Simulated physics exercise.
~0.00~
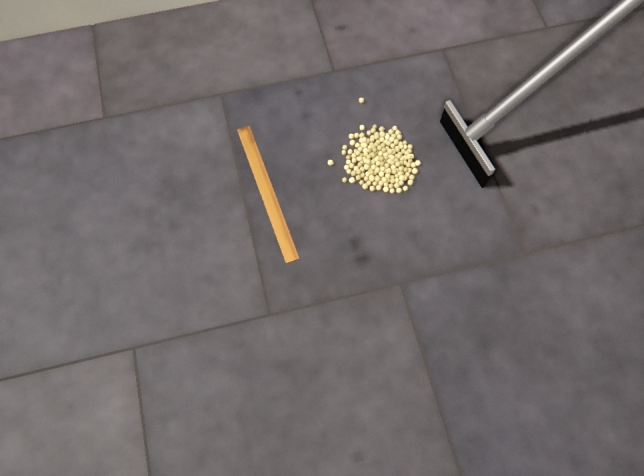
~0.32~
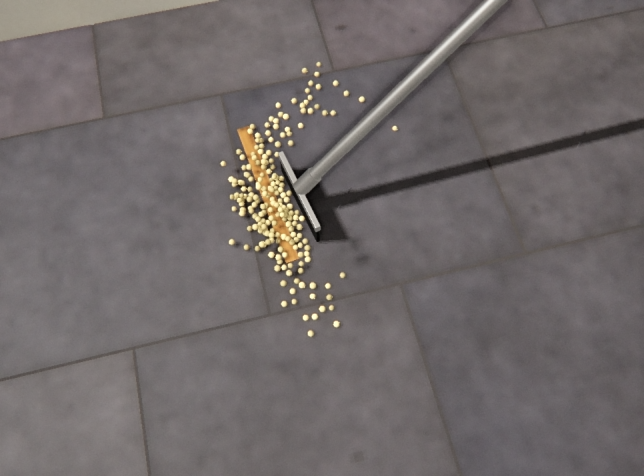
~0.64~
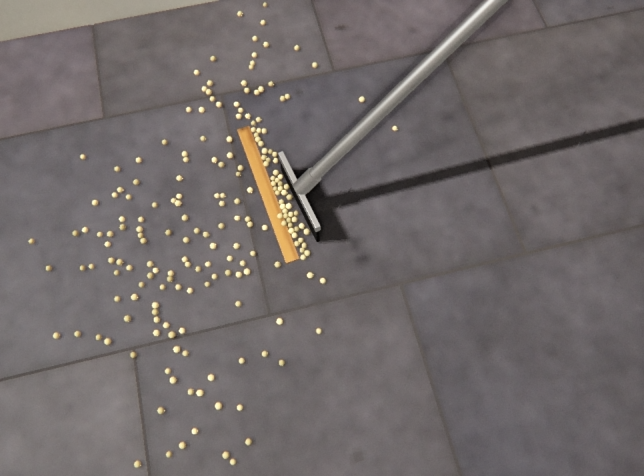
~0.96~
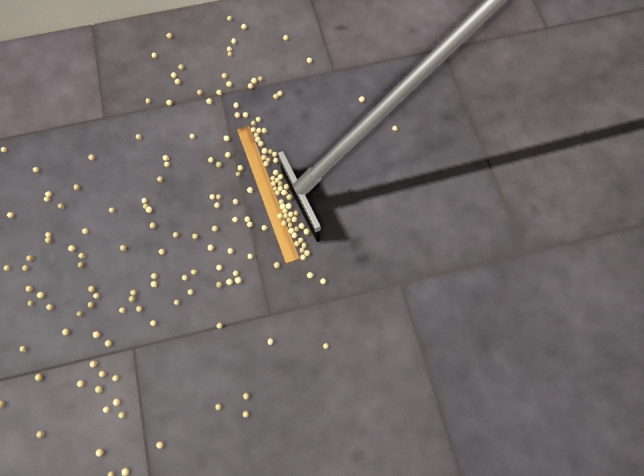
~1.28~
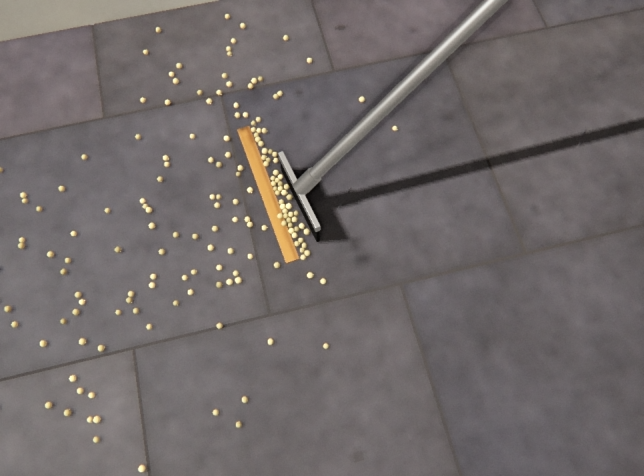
The video shows a squeegee pushing a pile of small pale beans leftwards across grey tiles into a fixed wooden strip, then stopping just short of it. Many beans scatter over and around the strip across the floor, while others remain gathered between it and the blade.
